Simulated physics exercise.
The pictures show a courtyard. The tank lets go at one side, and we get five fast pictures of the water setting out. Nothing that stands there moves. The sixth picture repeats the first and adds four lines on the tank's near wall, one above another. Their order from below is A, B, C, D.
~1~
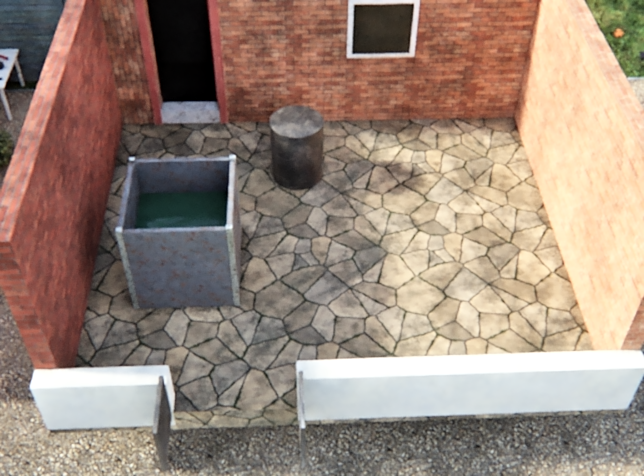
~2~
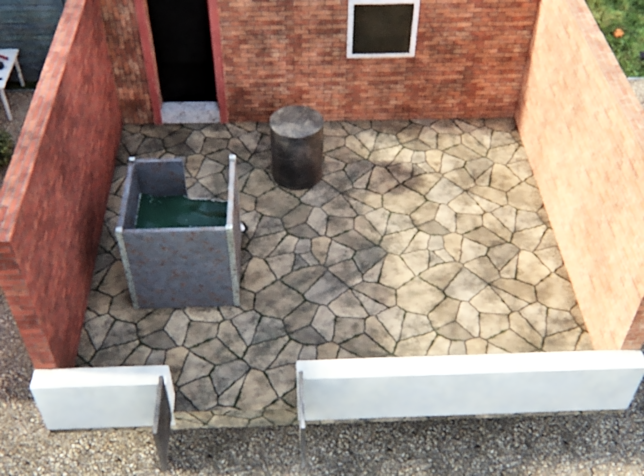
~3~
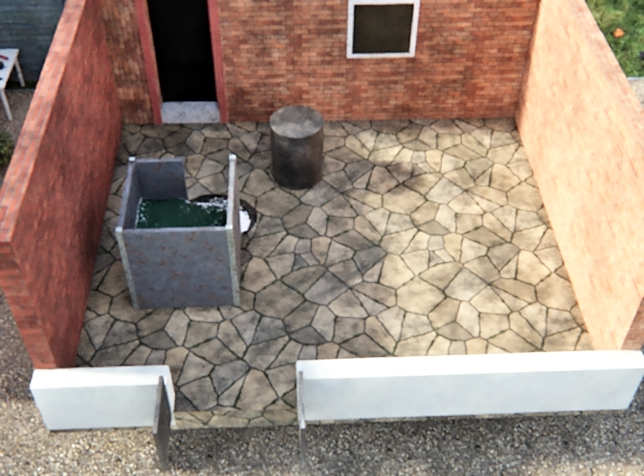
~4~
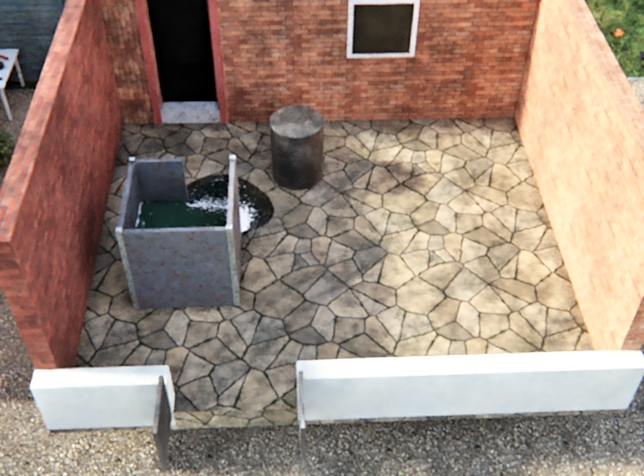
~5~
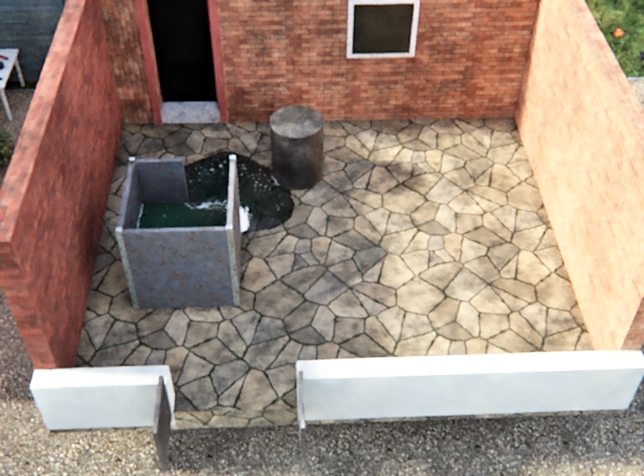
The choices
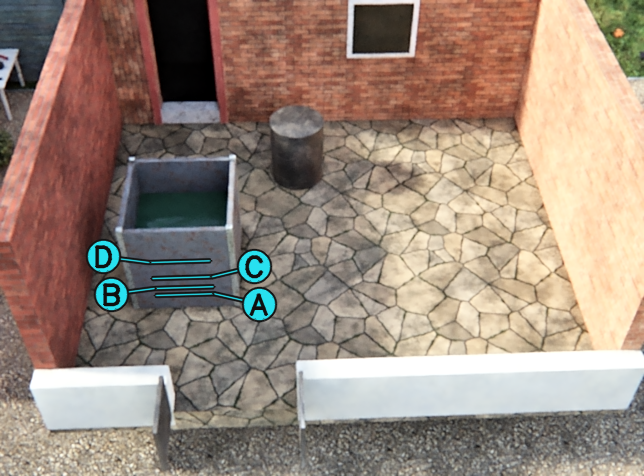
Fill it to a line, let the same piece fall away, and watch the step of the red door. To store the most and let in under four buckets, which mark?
D is the one.
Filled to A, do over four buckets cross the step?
No, not at all.
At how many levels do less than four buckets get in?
All of them.
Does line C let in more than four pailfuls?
No, that is safe.
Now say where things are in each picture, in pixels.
Water in the tank at rest, its middle at (183, 224); foot of the red doorway at (192, 123); open gate at (232, 360), in the first frame.
Water covers 1 % of the ground, its front hidden from here, in the second frame.
Water covers 2 % of the ground, its front hidden from here, in the third frame.
Front seen at (249, 189), 4 % of the ground wet, in the fourth frame.
Front seen at (250, 169), 8 % of the ground wet, in the fifth frame.
On the marked copy, A at (185, 294); B at (183, 287); C at (182, 277); D at (179, 261); from the bottom up A, B, C, D.
For line A, nothing gets over.
For line B, nothing gets over.
For line C, nothing gets over.
For line D, a bucket or two gets in.
